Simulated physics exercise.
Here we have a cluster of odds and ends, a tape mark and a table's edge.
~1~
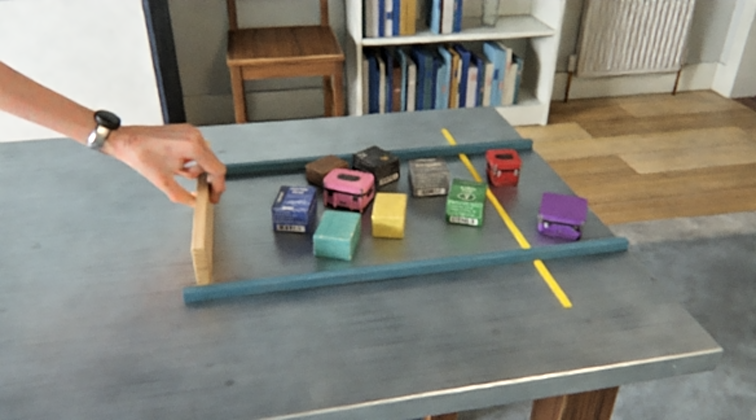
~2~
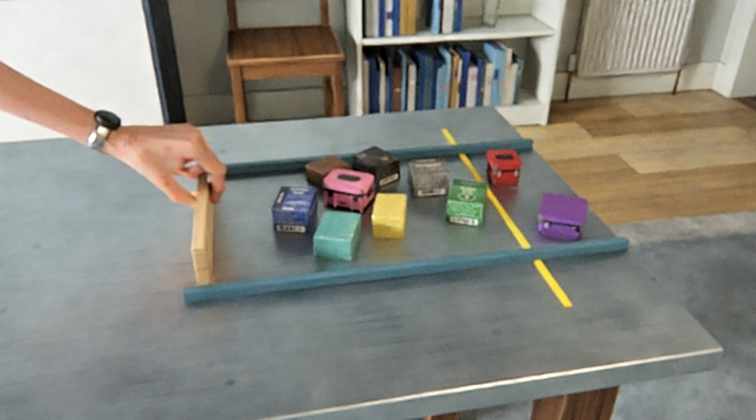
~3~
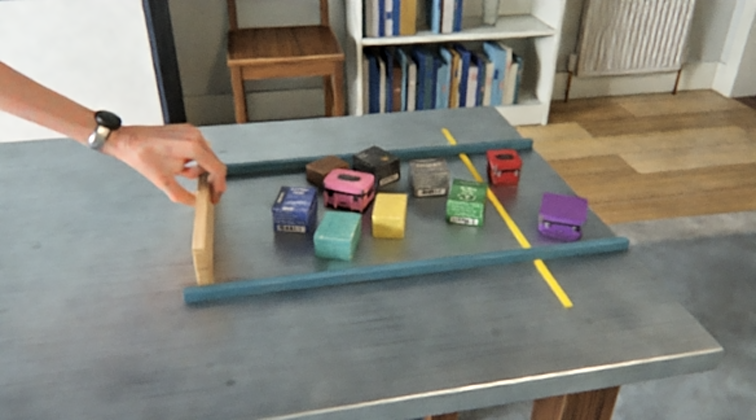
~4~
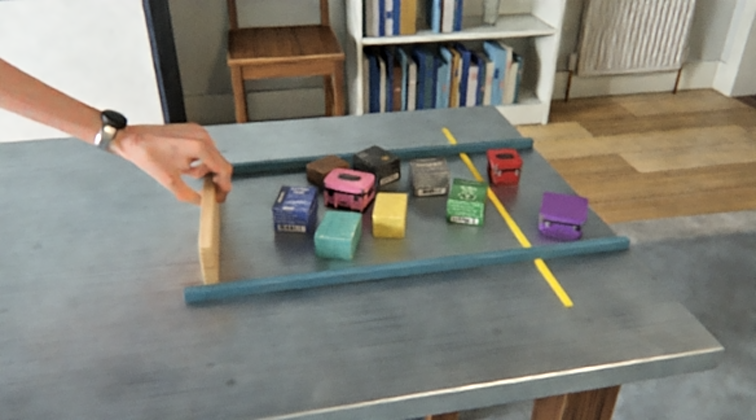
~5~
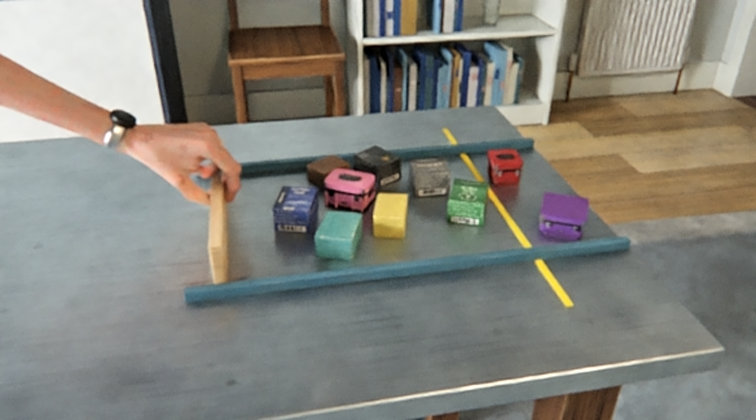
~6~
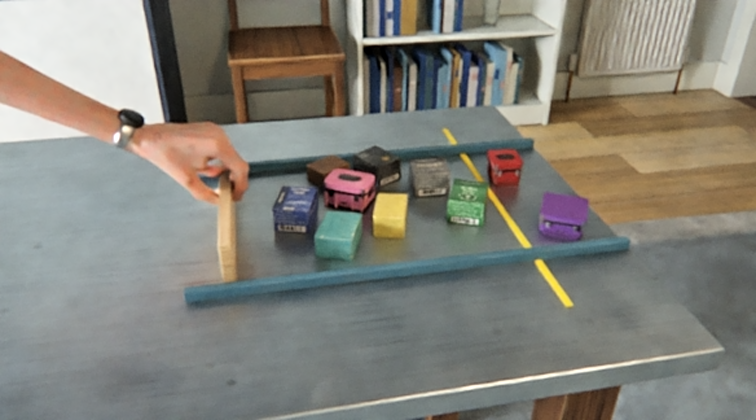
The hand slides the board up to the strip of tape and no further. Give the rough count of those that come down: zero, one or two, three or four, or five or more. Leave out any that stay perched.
Outcome: The number that fall off is one or two.
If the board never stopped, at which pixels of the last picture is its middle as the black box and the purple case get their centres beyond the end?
For the black box at (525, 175), for the purple case at (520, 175).
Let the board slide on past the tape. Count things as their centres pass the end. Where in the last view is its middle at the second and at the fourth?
Its middle is around (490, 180) and later (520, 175).
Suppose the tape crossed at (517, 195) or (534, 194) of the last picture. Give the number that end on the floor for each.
In that order 3 and 7.
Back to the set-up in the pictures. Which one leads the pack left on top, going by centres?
The grey box ends nearest.
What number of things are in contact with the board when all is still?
In contact: 3.
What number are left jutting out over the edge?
That would be 3.
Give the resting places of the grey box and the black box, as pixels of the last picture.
First (553, 155), then (513, 149).
Early on, none off yet; purple case at rest near (563, 216); red case at rest near (504, 168); green box at rest near (468, 202).
A while later, none off yet; purple case at rest near (563, 216); red case at rest near (504, 168); green box moving near (479, 201).
Further along, none off yet; purple case at rest near (567, 217); red case travelled well along near (555, 161); green box travelled well along near (538, 186).
Finally, the number that fall off is one or two; lost, red case.
